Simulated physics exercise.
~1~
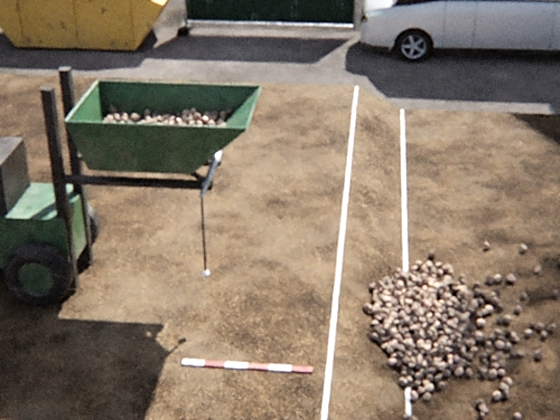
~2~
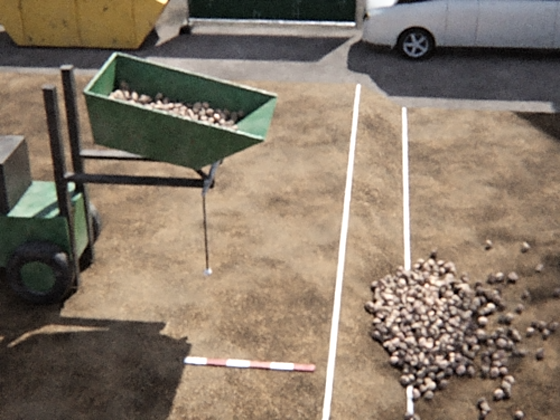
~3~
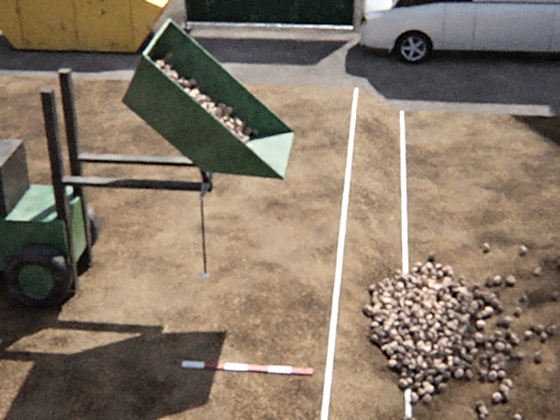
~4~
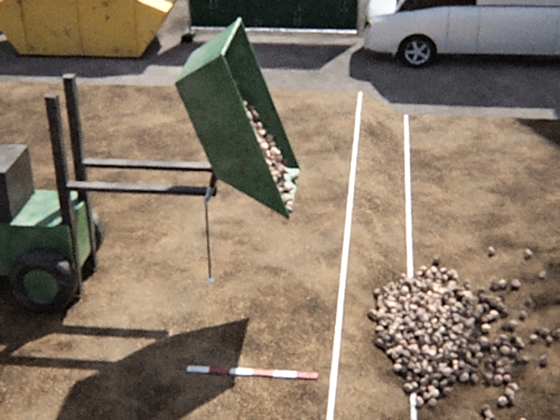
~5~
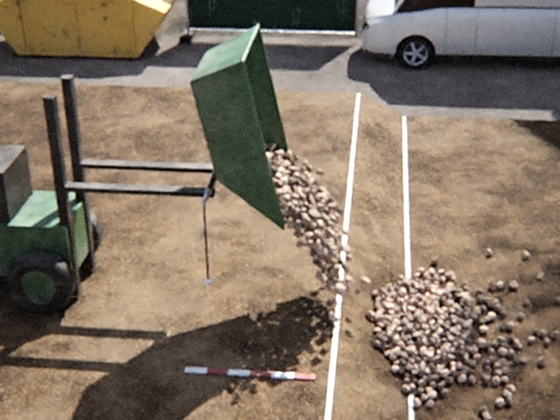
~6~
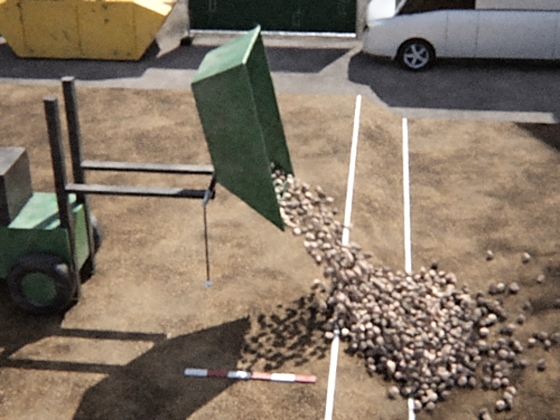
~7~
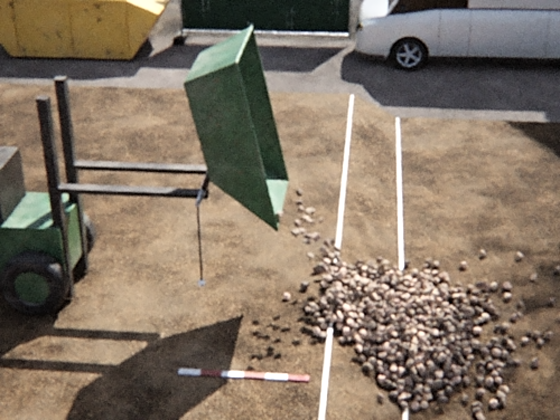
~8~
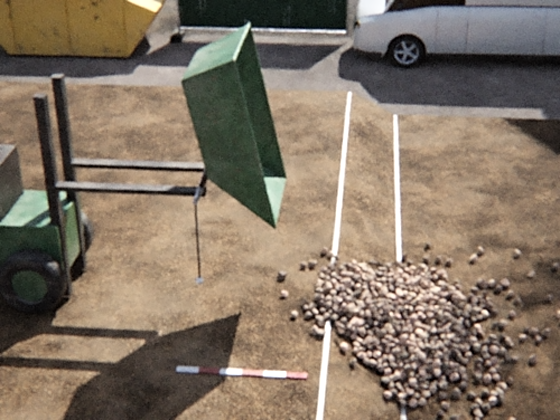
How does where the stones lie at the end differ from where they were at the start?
At the start the stones were split between the raised green skip and a loose heap at the lower right. By the end they all lie on the ground at the lower right, in one broader heap spreading across both white lines.
